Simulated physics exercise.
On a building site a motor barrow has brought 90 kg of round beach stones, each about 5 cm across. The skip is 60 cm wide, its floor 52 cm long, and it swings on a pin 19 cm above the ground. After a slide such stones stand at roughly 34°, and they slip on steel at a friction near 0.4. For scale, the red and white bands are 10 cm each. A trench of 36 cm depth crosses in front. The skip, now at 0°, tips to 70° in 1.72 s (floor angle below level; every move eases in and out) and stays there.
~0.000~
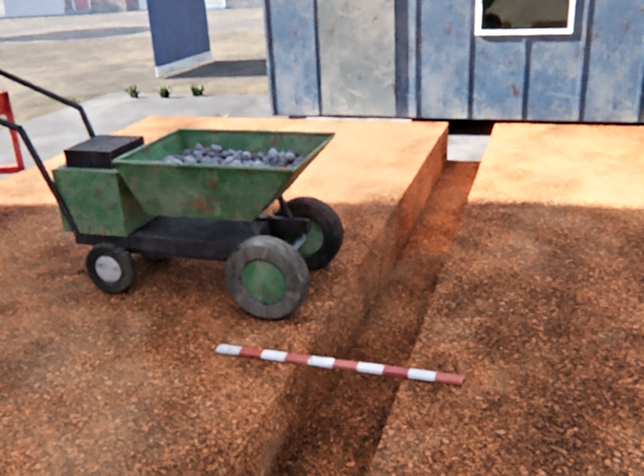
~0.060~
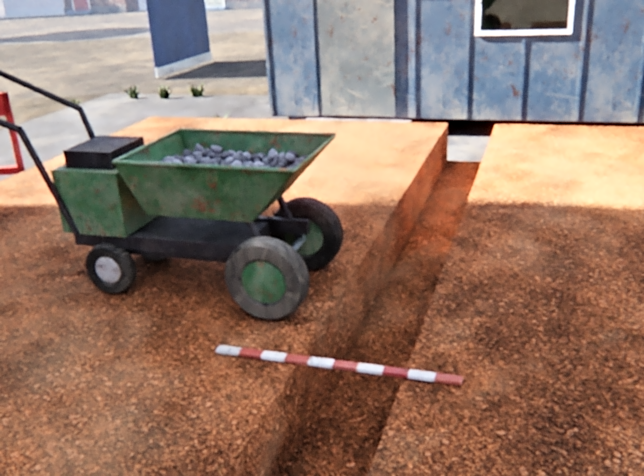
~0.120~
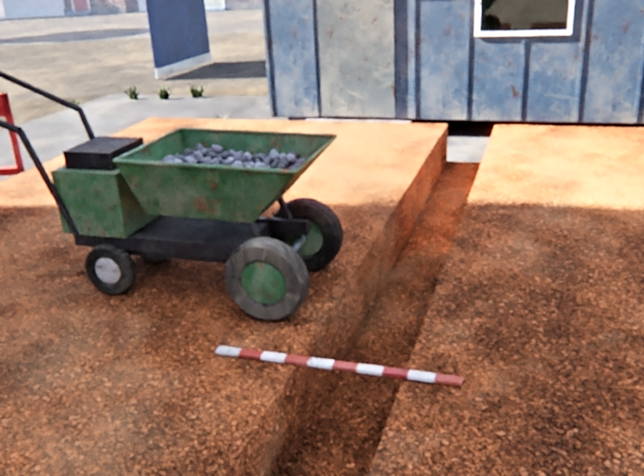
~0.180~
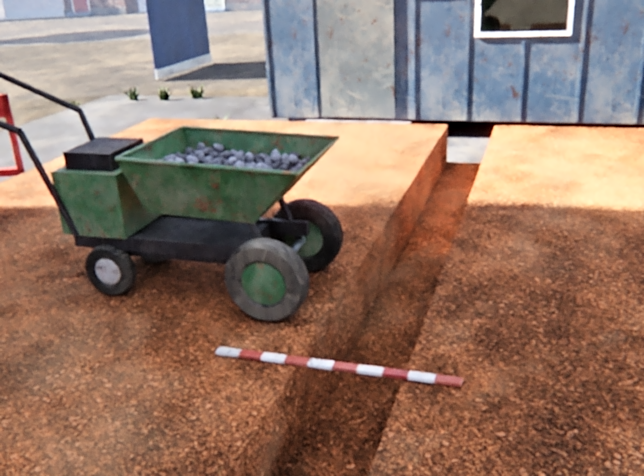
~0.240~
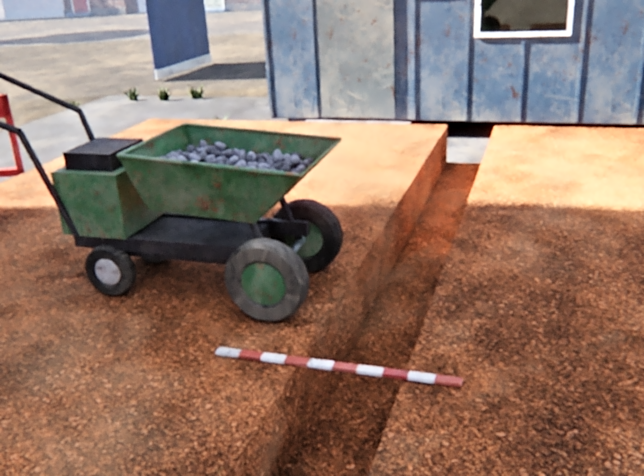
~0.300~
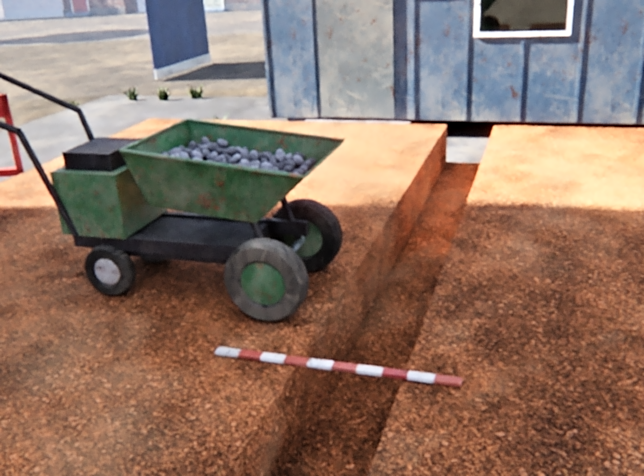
In the video, a green motor barrow loaded with rounded grey stones stands beside a narrow trench near a red and white striped pole, and its skip slowly tilts slightly forward to the right while the wheels stay still.
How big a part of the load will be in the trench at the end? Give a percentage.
About 35 per cent.
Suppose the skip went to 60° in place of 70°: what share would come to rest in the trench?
Then about 50 per cent.
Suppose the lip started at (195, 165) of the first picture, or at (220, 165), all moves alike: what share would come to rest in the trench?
Near 95 per cent from the first place, 100 from the second.
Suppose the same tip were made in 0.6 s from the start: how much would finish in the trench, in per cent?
Then about 15 per cent.
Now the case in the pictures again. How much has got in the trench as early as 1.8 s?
Some 20 per cent.
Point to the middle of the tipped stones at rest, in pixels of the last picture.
Their middle is at about (456, 306).
After 1.3 s the floor is at 59°; 97 % in the skip, 3 % in the trench; the foremost stones are at (410, 257).
After 1.8 s the floor is at 70°; 26 % in the skip, 18 % in the trench, 56 % past the trench; the foremost stones are at (568, 344).
After 2.2 s the floor is at 70°; 4 % in the skip, 31 % in the trench, 66 % past the trench; the foremost stones are past the picture's edge.
After 4.1 s the floor is at 70°; 0 % in the skip, 35 % in the trench, 65 % past the trench; the foremost stones are past the picture's edge.
